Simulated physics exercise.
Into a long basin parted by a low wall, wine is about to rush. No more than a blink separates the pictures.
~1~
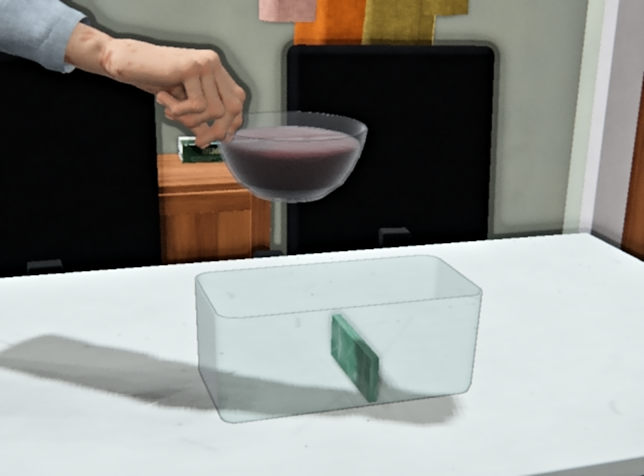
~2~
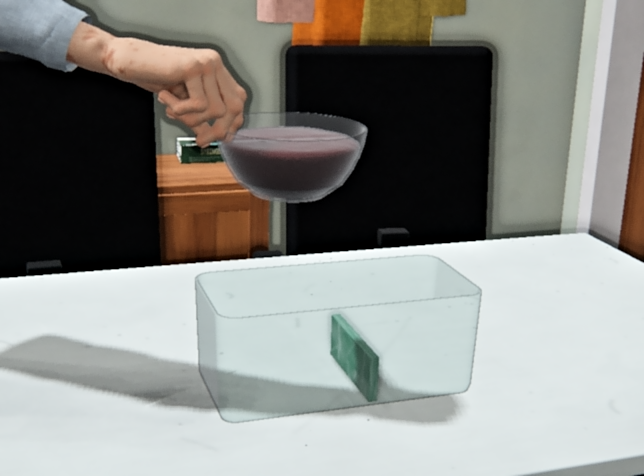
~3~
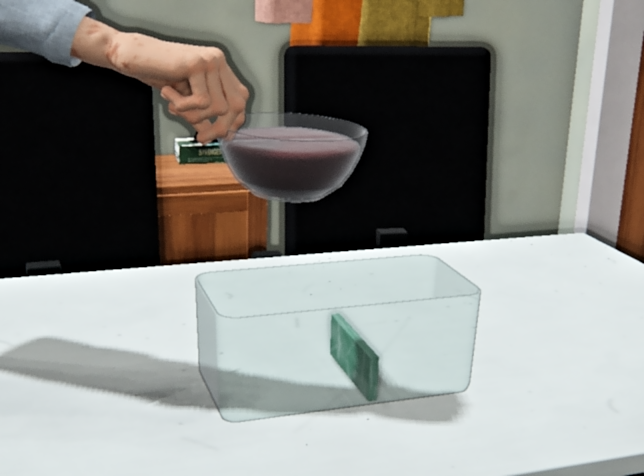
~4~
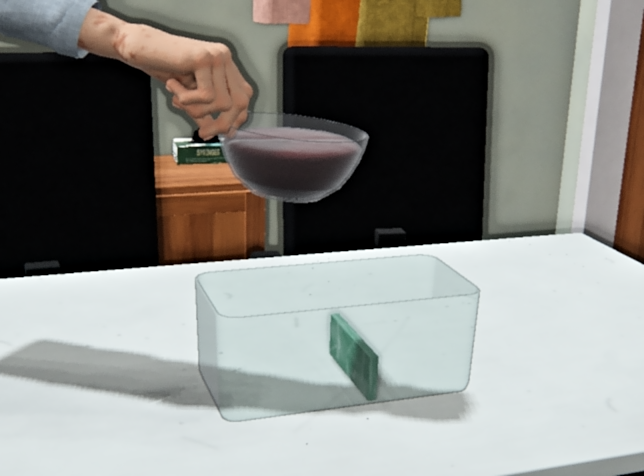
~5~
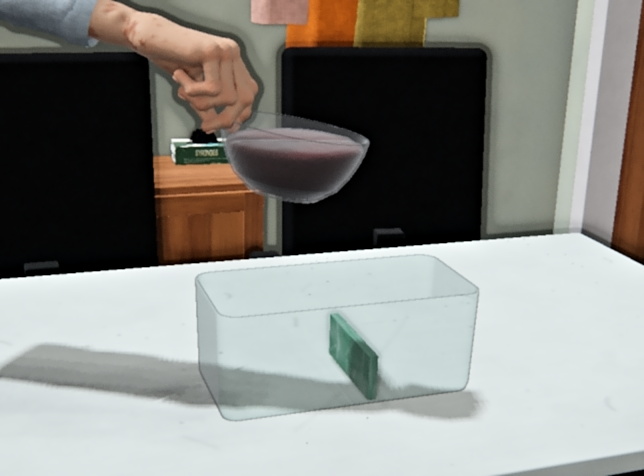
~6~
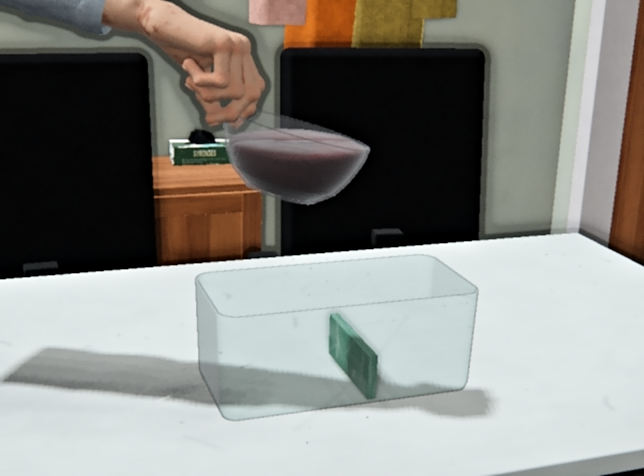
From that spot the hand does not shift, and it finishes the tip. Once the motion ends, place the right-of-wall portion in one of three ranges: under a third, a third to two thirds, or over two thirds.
It falls in the range over two thirds.
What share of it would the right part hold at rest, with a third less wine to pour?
Roughly 90 %.
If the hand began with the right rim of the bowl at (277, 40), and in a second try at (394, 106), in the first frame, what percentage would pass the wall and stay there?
The first start gives some 35 %, the second some 85 %.
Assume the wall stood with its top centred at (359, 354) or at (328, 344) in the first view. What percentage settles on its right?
My guess is some 70 percent the first time and some 95 percent the second.
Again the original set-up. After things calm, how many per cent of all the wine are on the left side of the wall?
Some 10 parts in a hundred.
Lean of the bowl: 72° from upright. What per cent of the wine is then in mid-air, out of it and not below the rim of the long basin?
I'd say some 40 per cent.
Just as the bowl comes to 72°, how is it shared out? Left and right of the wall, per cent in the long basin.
Split: Left 0 per cent, right 25 per cent.
A moment on, the bowl is tipped part way and 35 per cent is still to pour, 0 is left of the wall and 26 right of it.
Next, the bowl is tipped right over and 0 per cent is still to pour, 6 is left of the wall and 89 right of it.
Then the bowl is tipped right over and 0 per cent is still to pour, 9 is left of the wall and 91 right of it.
Later the bowl is tipped right over and 0 per cent is still to pour, 9 is left of the wall and 91 right of it.
In the end 9 per cent lies left of the wall, 91 right of it and 1 outside.
